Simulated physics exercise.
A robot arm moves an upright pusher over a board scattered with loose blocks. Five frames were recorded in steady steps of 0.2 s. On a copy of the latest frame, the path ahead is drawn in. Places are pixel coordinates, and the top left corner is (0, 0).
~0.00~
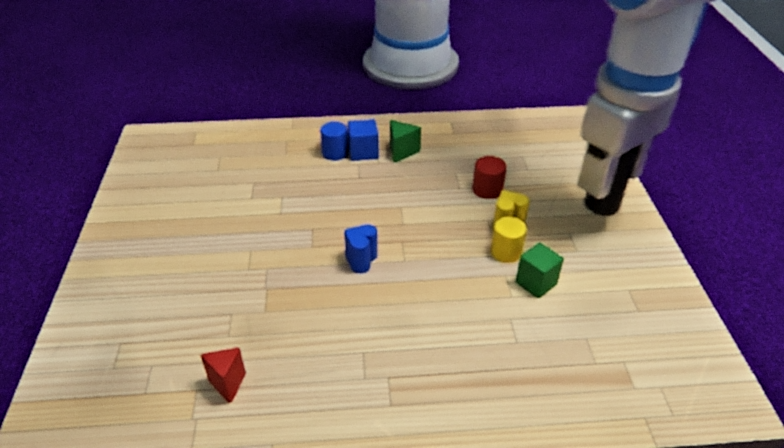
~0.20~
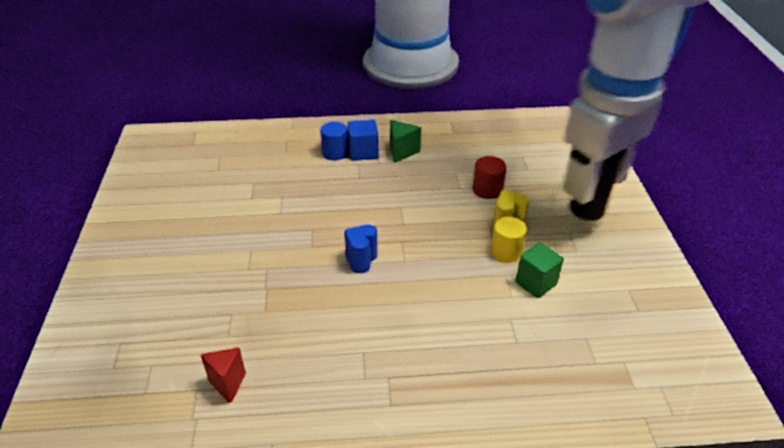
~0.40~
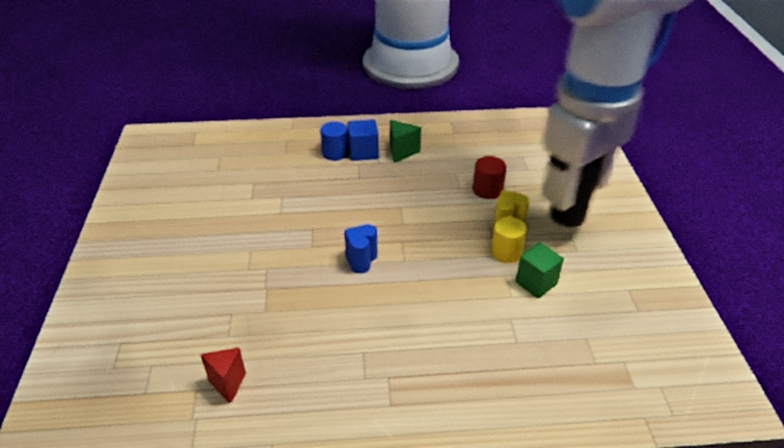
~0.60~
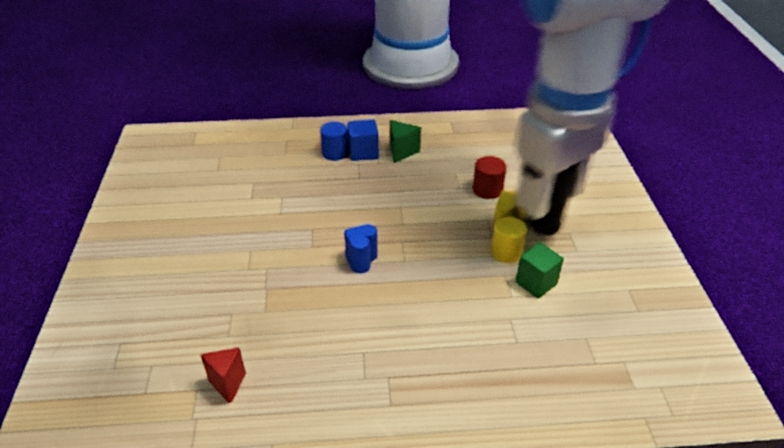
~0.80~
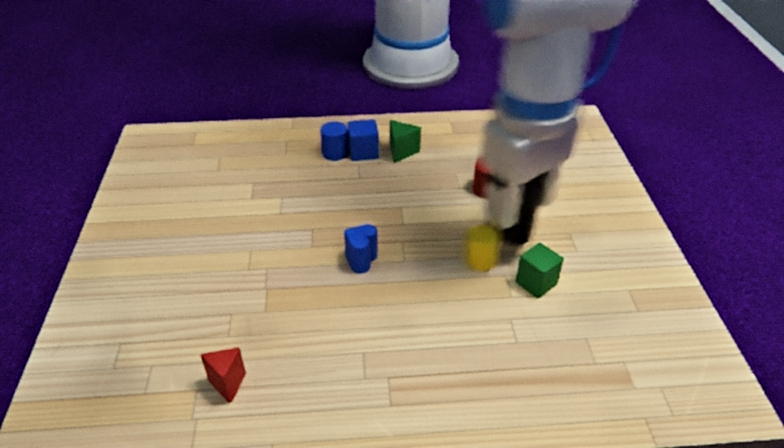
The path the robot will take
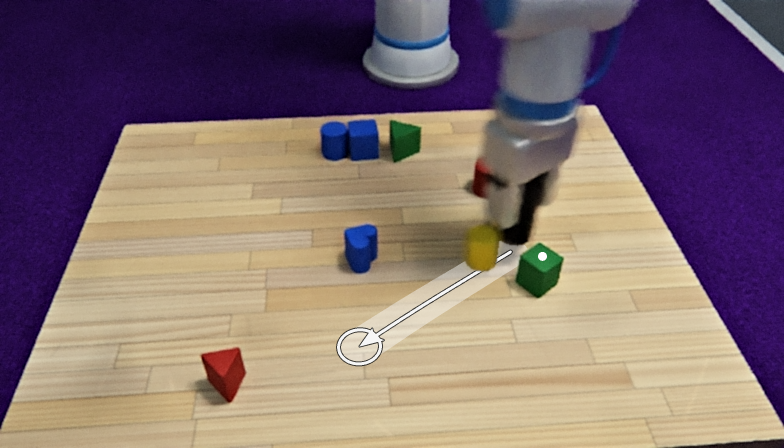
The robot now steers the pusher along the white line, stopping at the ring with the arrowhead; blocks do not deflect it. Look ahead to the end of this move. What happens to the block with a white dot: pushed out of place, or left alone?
The block with a white dot does not move.
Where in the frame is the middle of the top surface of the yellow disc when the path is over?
Top centre: (403, 257).
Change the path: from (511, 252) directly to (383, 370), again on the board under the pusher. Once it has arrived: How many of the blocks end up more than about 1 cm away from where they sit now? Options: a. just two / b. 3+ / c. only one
That would be c.
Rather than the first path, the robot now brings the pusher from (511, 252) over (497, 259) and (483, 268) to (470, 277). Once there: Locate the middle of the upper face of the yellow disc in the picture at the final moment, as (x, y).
It sits at (437, 249).
The line goes in a line from (511, 252) to (360, 346); the dot is on the green square block.
On the path given first. One third of the way, pusher at (466, 261); yellow disc at (431, 250).
Two thirds of the way, pusher at (414, 293); yellow disc at (403, 257).
At the end, pusher at (359, 328); yellow disc at (403, 257); green square block unmoved.
